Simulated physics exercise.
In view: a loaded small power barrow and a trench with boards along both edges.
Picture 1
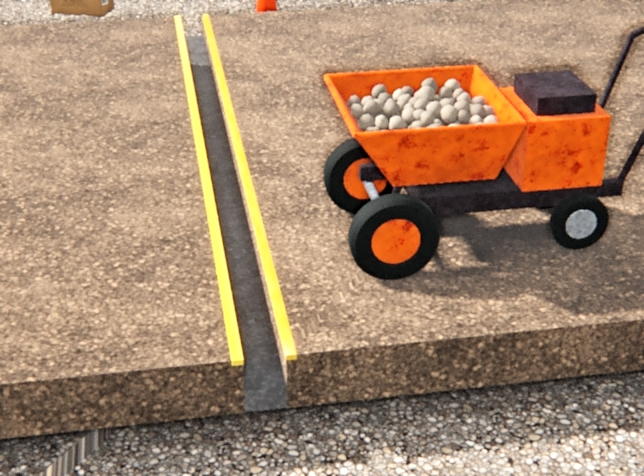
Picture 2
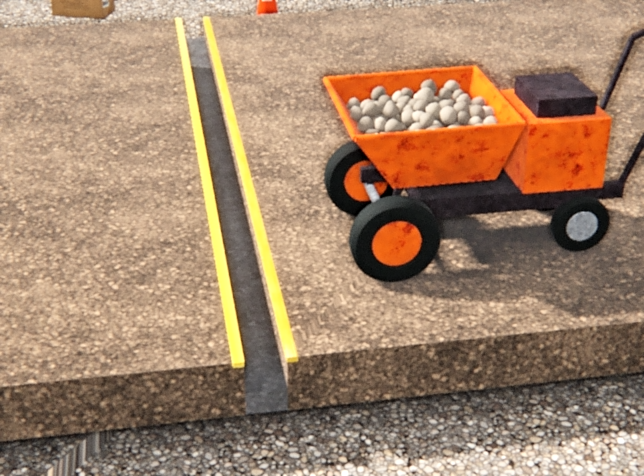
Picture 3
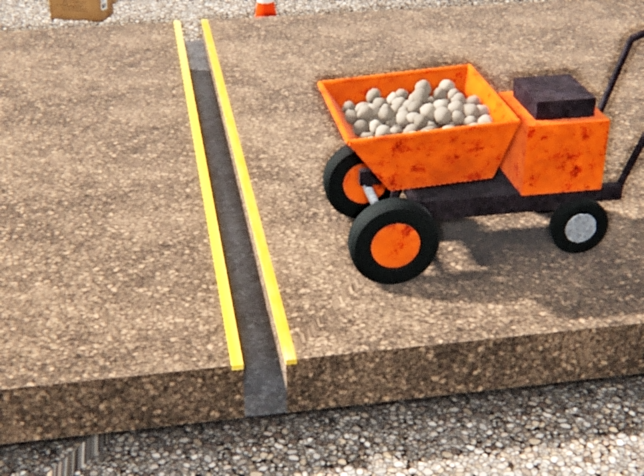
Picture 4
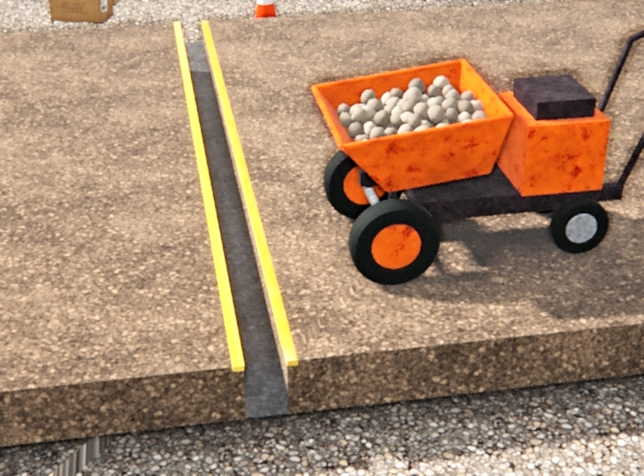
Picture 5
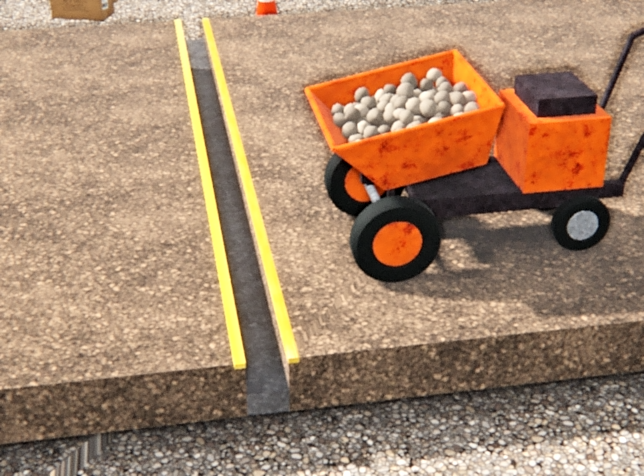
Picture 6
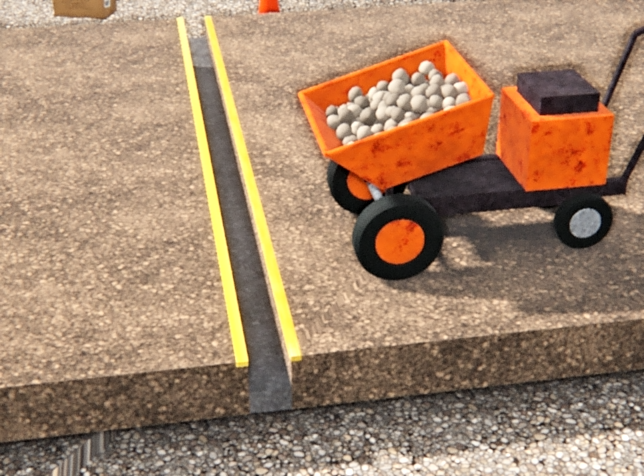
Orange power barrow loaded with river pebbles standing right of a board-edged trench, its level skip gradually tilting toward the left.
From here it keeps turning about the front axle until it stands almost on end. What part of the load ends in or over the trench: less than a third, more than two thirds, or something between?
The trench ends with from one third to two thirds of it.
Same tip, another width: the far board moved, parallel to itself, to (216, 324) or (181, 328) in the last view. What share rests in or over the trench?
In turn 80 and 100 in a hundred.
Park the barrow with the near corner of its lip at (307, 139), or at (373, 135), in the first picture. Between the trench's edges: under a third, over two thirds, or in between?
In turn: Under a third; the middle third.
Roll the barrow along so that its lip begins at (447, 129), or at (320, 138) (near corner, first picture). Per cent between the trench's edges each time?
In turn 20 and 10 in a hundred.
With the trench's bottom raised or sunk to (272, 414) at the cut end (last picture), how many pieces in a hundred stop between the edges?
Near 80 %.
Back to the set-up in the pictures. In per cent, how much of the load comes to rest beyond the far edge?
It comes to 30 per cent or so.
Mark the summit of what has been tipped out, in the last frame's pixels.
Near (245, 239).
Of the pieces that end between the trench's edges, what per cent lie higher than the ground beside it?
About 40 per cent.
Soon, skip tipped steeply; all in the skip.
A while on, skip tipped steeply; most in the skip; a small part in or heaped over the trench; a small part beyond it; a stray few falling.
Towards the end, skip tipped right over; about a quarter in the skip; a stray few short of the trench; about half in or heaped over the trench; about a quarter beyond it.
Finally, skip tipped right over; a small part in the skip; a stray few short of the trench; about half in or heaped over the trench; about a quarter beyond it.
